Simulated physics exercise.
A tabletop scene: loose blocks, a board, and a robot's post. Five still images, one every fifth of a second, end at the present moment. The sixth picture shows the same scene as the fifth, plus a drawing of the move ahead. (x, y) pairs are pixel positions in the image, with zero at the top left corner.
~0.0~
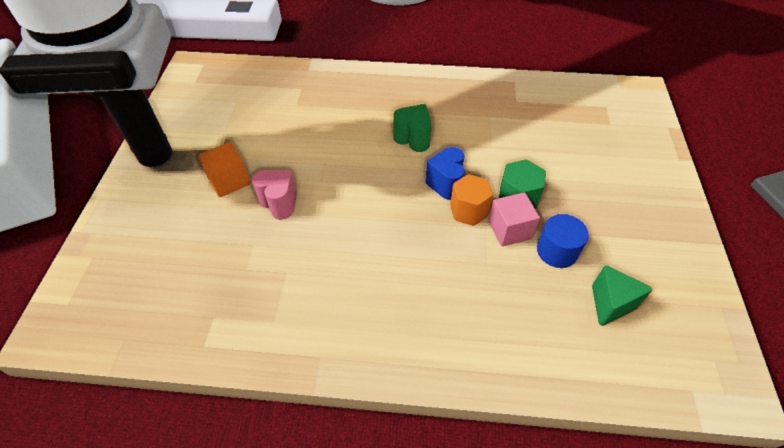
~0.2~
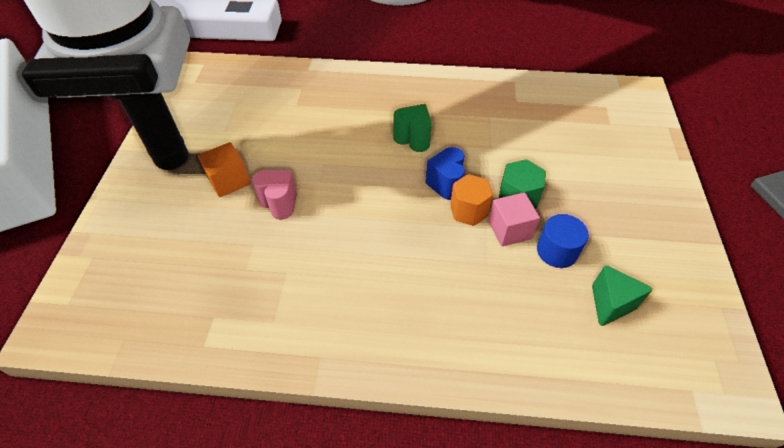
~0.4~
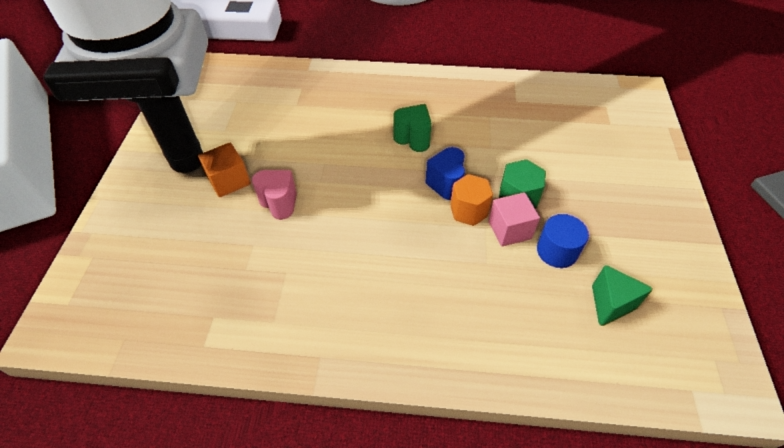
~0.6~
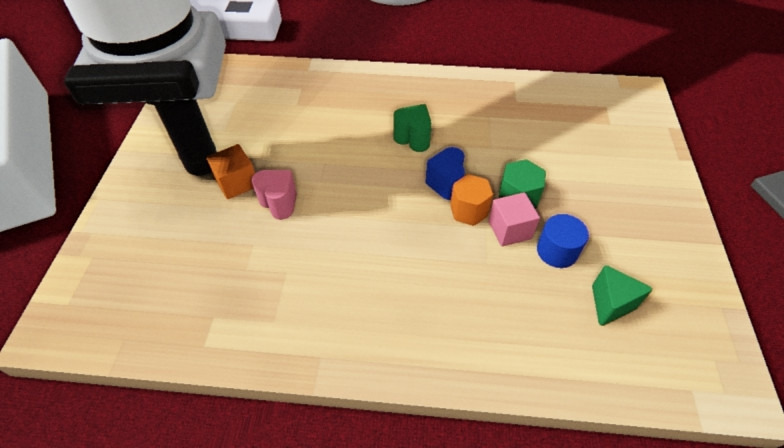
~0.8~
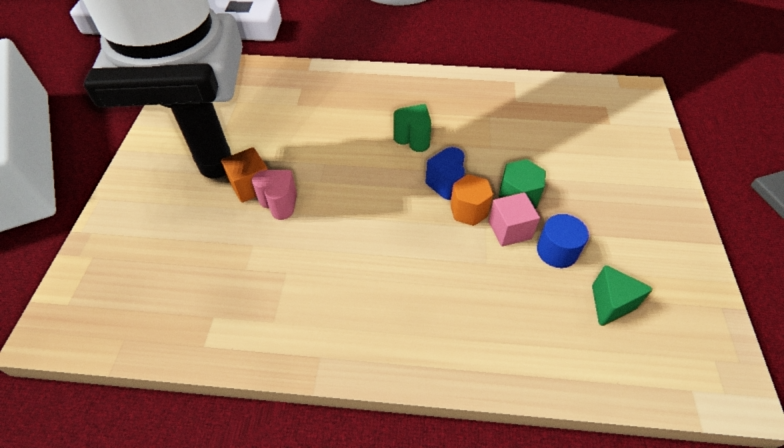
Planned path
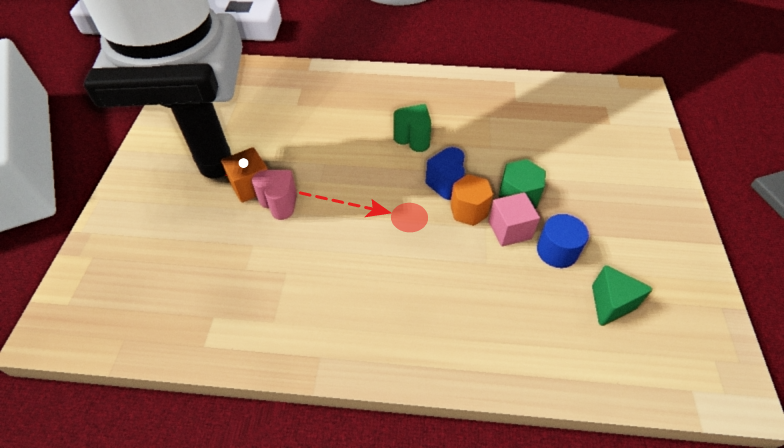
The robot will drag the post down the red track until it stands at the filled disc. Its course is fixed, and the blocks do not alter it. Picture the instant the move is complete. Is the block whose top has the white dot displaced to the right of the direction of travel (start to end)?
In short: No.
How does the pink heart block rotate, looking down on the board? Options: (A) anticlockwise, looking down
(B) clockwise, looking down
The correct letter is B.
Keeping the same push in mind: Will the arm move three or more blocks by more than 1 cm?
No - that is not the case.
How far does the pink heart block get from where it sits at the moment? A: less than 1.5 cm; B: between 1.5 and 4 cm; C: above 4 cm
Letter C.
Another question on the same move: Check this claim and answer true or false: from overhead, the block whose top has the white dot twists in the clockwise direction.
That claim is false.
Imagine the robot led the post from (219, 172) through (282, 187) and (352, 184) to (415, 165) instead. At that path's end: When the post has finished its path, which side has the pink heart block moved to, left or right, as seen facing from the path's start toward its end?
The right-hand side.
Drawn move, from (219, 172) directly to (409, 217); the dot is on the orange square block.
The first path, step by step. One third of the way, post (278, 183); orange square block (310, 168), turned 45° anticlockwise; pink heart block (318, 201), turned 85° clockwise.
Two thirds of the way, post (343, 197); orange square block (375, 168), turned 95° anticlockwise; pink heart block (330, 207).
At the end, post (410, 212); orange square block (397, 163), turned 130° anticlockwise; pink heart block (332, 208), turned 150° clockwise; blue heart block still.
